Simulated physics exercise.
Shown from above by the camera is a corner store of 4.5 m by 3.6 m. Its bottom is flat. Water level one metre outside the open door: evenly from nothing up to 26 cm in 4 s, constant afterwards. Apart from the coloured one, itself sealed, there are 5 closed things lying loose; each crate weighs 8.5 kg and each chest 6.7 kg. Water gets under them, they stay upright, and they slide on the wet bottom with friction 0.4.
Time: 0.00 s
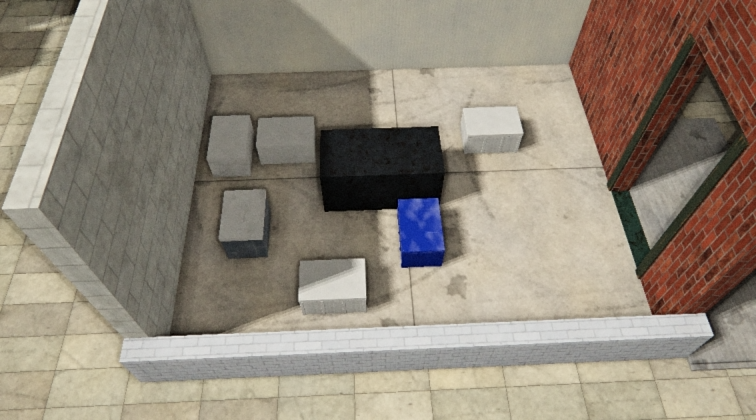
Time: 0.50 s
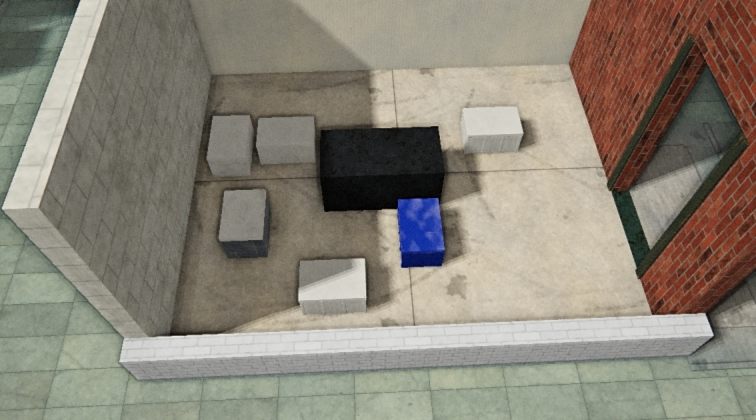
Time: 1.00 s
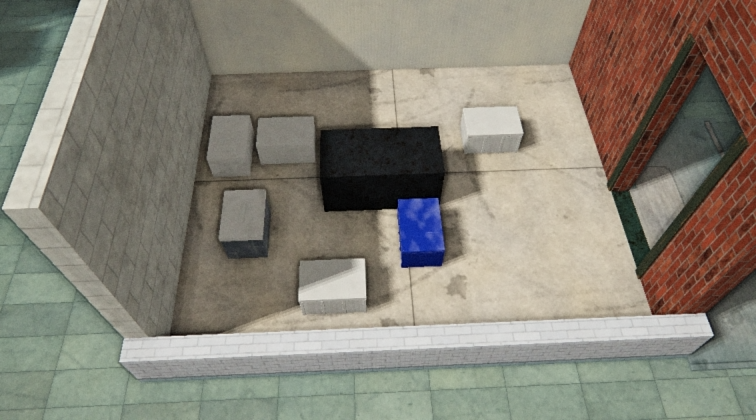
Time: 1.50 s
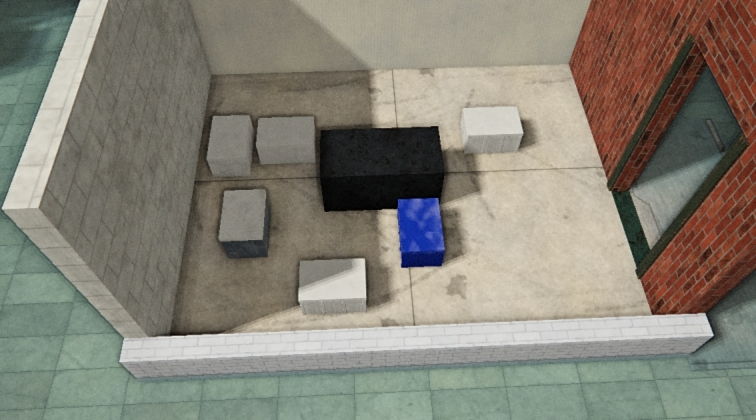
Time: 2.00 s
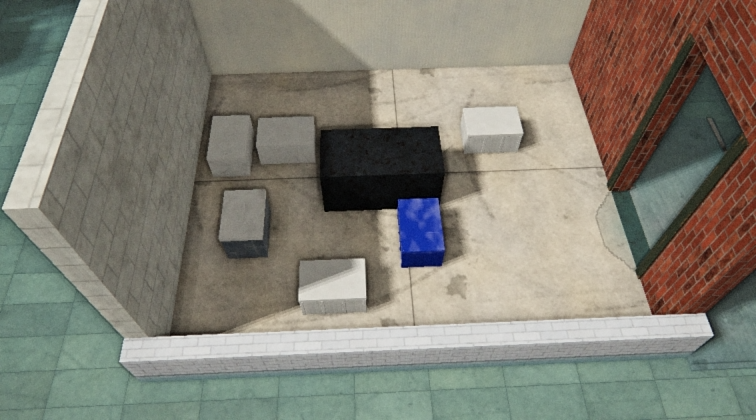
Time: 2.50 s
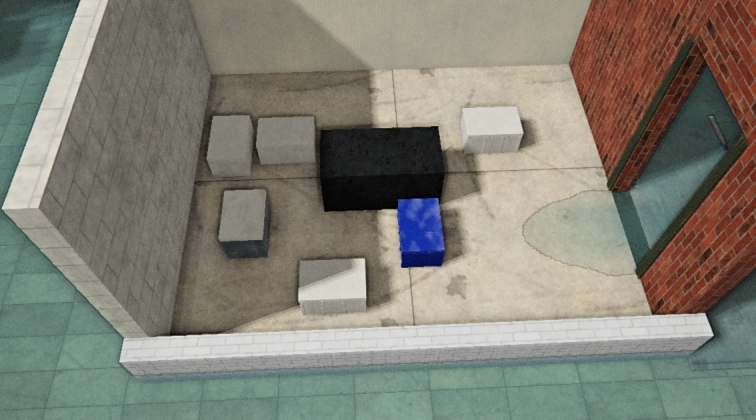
In a walled corner store seen from above, greenish water spread over the paving outside, then began creeping in through the open doorway on the right, while the blue crate and other boxes stayed put.
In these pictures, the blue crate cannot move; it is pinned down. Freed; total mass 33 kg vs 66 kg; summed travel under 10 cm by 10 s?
I'd say it needs the heavier one.
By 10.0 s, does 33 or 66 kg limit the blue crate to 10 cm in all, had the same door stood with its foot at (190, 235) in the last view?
In that case only the larger load is enough.
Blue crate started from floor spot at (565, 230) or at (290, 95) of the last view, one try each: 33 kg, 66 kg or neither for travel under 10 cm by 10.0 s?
Note, in order: Heavier only OK; heavier only OK.
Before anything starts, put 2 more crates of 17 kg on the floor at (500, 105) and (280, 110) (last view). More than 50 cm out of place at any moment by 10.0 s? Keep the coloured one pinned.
Result, in order - falls shy; exceeds it.
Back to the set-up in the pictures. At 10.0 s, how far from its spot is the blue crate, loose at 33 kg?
About 100 cm.
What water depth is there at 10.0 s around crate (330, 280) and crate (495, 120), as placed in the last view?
First roughly 8 cm, second roughly 6 cm.
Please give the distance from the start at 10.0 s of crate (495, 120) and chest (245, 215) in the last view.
First 60 cm, then 100 cm.
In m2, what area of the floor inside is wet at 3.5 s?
Somewhere around 4.0 m2, roughly.
After 3.5 s the blue crate would be 0 cm from its start with 33 kg and 0 cm from its start with 66 kg; 2 cm of water round it then.
After 4.5 s the blue crate would be 0 cm from its start with 33 kg and 0 cm from its start with 66 kg; 6 cm of water round it then.
After 7.0 s the blue crate would be 36 cm from its start with 33 kg and 0 cm from its start with 66 kg; 8 cm of water round it then.
After 10.0 s the blue crate would be 103 cm from its start with 33 kg and 0 cm from its start with 66 kg; 9 cm of water round it then.
